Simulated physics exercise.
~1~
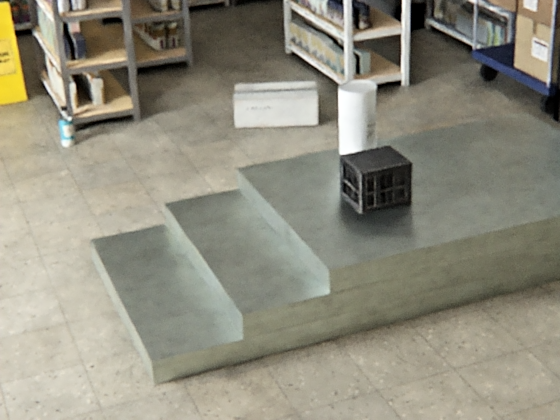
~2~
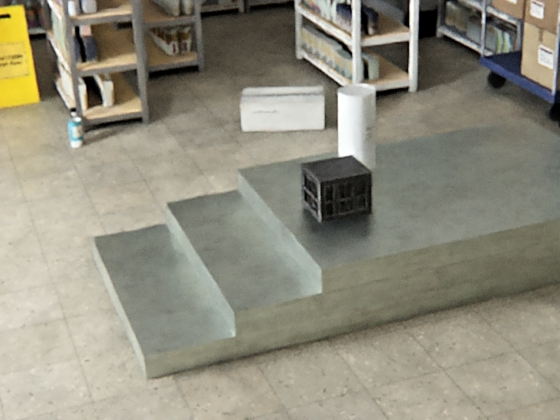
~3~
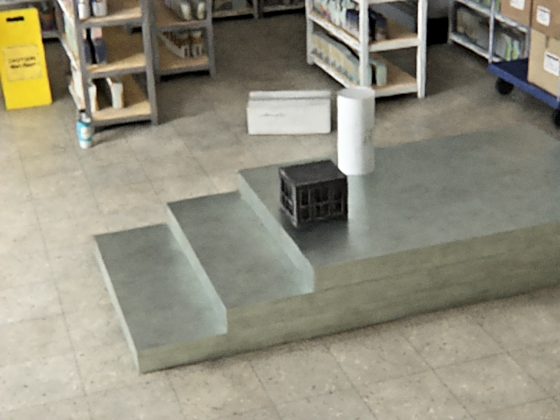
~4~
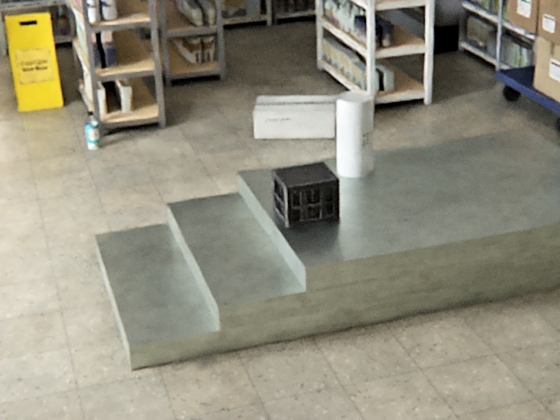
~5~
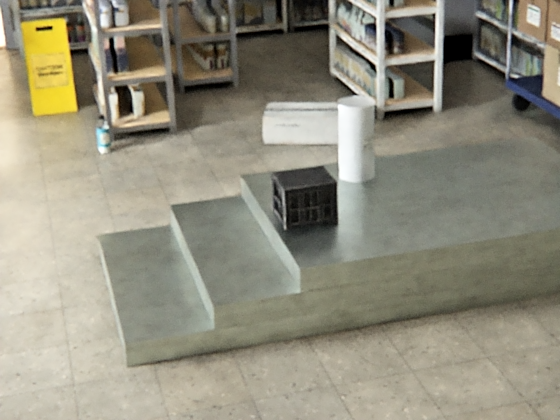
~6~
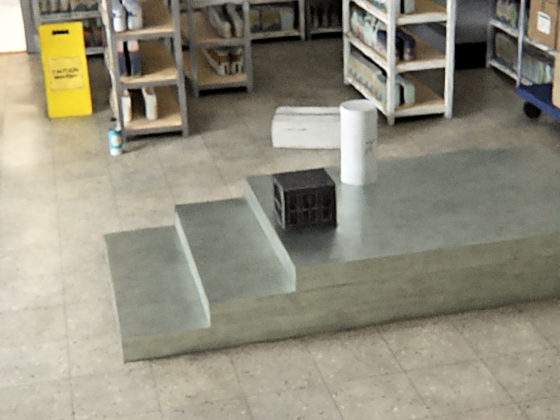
The clip opens on a grey landing above a short flight of steps, with a black crate and a tall white canister standing on top. Shelves of bottles, a white block and a yellow sign are visible on the tiled floor behind. The crate is already away from the canister's base and slides left across the landing towards the steps, with nobody touching it. It slows as it nears the edge, then stops short of the drop. The canister stays upright in its place while the view drifts slightly sideways, and the crate ends at rest on the landing.
